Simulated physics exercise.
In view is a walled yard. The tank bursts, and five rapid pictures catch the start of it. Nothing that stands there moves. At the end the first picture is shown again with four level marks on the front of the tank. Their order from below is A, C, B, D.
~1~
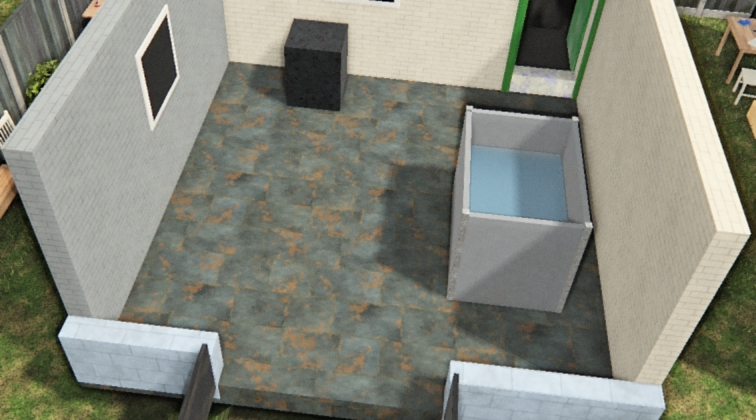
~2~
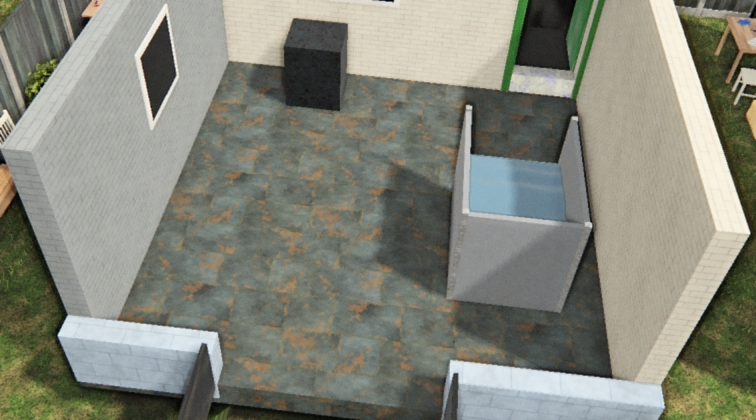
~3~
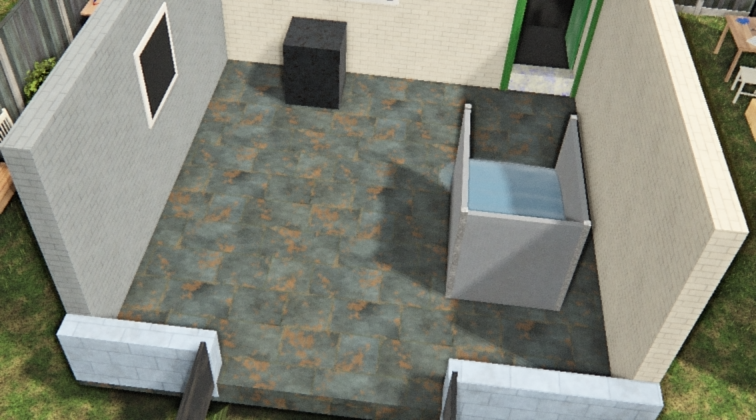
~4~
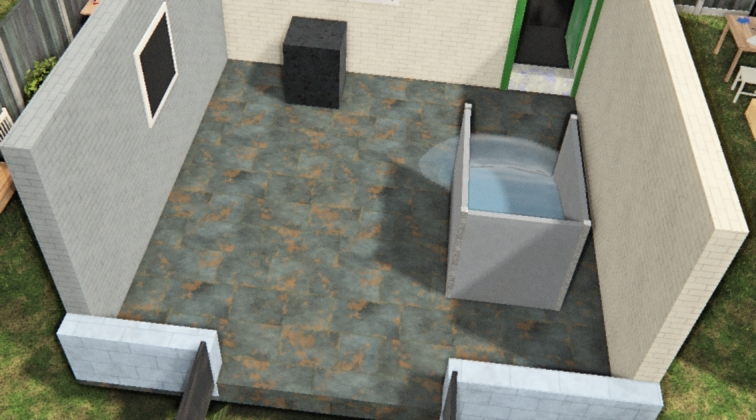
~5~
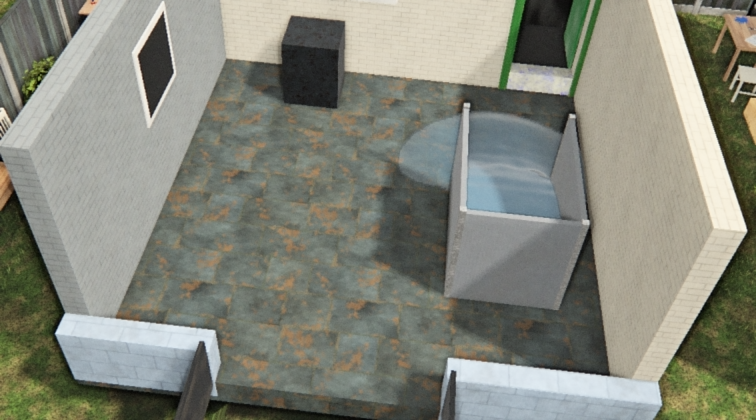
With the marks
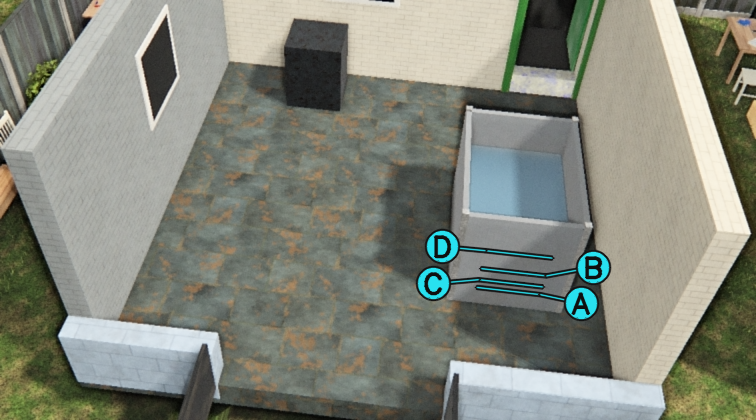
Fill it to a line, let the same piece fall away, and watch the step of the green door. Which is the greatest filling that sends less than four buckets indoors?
B will do.
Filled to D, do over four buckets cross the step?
Yes, that goes wrong.
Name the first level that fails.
Level D.
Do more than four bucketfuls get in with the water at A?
No, not at all.
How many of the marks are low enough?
Three.
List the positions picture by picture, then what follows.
Water in the tank at rest, its middle at (516, 195); foot of the green doorway at (540, 94); open gate at (334, 344).
Water covers 1 % of the ground, its front hidden from here.
Water covers 4 % of the ground, its front hidden from here.
Water covers 8 % of the ground and shows as far out as (435, 153).
Water covers 13 % of the ground and shows as far out as (424, 147).
On the marked copy, A at (508, 291); B at (513, 272); C at (510, 283); D at (518, 254); from the bottom up A, C, B, D.
Choosing A, nothing gets over.
Choosing B, a bucket or two gets in.
Choosing C, nothing gets over.
Choosing D, about 10 bucketfuls get in.
